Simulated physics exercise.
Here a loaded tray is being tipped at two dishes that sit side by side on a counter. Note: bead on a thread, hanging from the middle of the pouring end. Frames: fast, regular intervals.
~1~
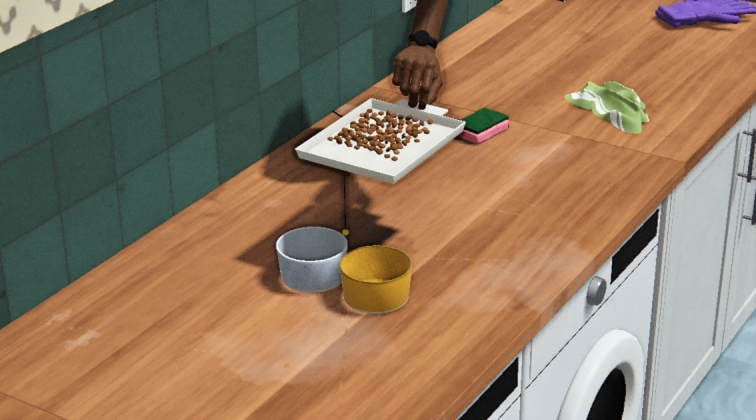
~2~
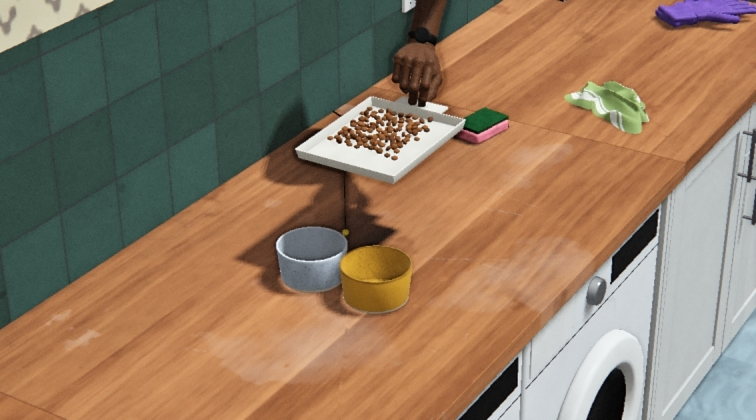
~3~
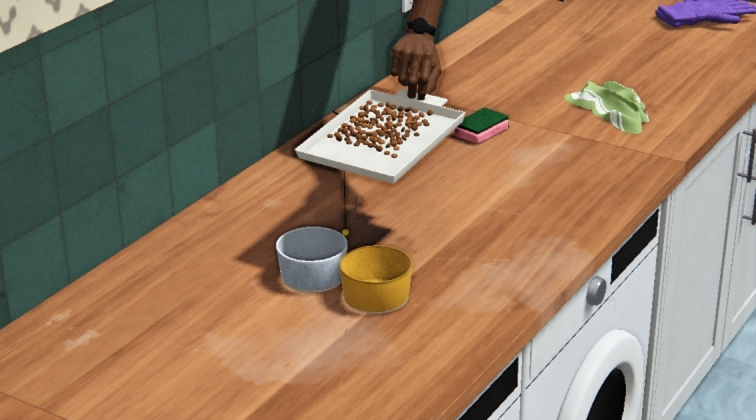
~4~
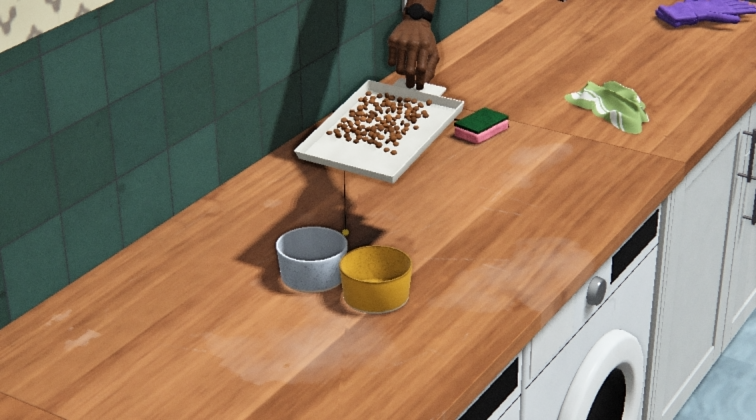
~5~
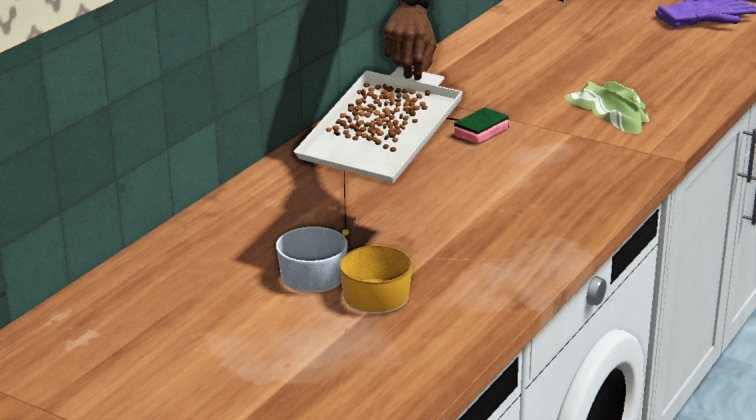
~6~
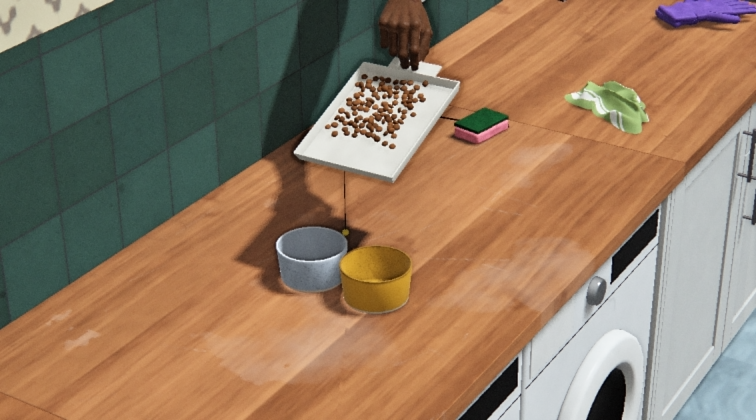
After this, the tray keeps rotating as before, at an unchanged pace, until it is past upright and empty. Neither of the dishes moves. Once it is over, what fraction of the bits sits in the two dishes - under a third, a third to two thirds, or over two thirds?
In the end the catch comes to past two thirds of the load.
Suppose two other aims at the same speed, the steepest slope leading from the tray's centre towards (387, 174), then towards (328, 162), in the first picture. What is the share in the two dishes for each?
First case about 80 percent; second case about 70 percent.
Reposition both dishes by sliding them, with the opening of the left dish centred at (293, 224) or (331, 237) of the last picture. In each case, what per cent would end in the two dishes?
Roughly 30 per cent, then roughly 40 per cent.
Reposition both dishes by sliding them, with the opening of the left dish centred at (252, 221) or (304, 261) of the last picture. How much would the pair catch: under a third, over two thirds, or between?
Try one: Between a third and two thirds. Try two: The middle third.
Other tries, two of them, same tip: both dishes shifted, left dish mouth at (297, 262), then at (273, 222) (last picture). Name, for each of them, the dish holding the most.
Result 1: The left-hand one; result 2: The right-hand one.
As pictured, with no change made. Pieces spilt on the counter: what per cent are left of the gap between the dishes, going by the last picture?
Some 90 %.
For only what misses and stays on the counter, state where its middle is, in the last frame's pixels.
About (246, 320) in the last picture.
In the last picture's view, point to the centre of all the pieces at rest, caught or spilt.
Roughly at (310, 277).
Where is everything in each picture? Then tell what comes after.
Corners of the pouring end near (299, 149) and (393, 174), level; middle of the load near (385, 134), bits of dog kibble; left dish near (293, 273); right dish near (357, 294); bead on its thread near (346, 232), in the first picture.
Corners of the pouring end near (299, 149) and (393, 174), level; middle of the load near (385, 133), in the second picture.
Corners of the pouring end near (298, 149) and (393, 174), tipped barely, level across its low end; middle of the load near (384, 128), in the third picture.
Corners of the pouring end near (298, 150) and (392, 175), tipped a little, level across its low end; middle of the load near (383, 122), in the fourth picture.
Corners of the pouring end near (297, 151) and (392, 175), tipped clearly, level across its low end; middle of the load near (382, 116), in the fifth picture.
Corners of the pouring end near (297, 151) and (391, 175), tipped clearly, level across its low end; middle of the load near (381, 111); left dish near (293, 273); right dish near (357, 294), in the sixth picture.
Shortly afterwards, tray tipped steeply; the bulk on the tray; near a quarter in the air.
Next, tray tipped past a quarter turn; near a quarter on the tray; a little in the right dish; near a third in the left dish; a little outside both; a little in the air.
Some moments later, tray tipped past a quarter turn; a little in the right dish; near two thirds in the left dish; near a quarter outside both.
In the end, tray tipped past a quarter turn; a little in the right dish; near two thirds in the left dish; near a quarter outside both.
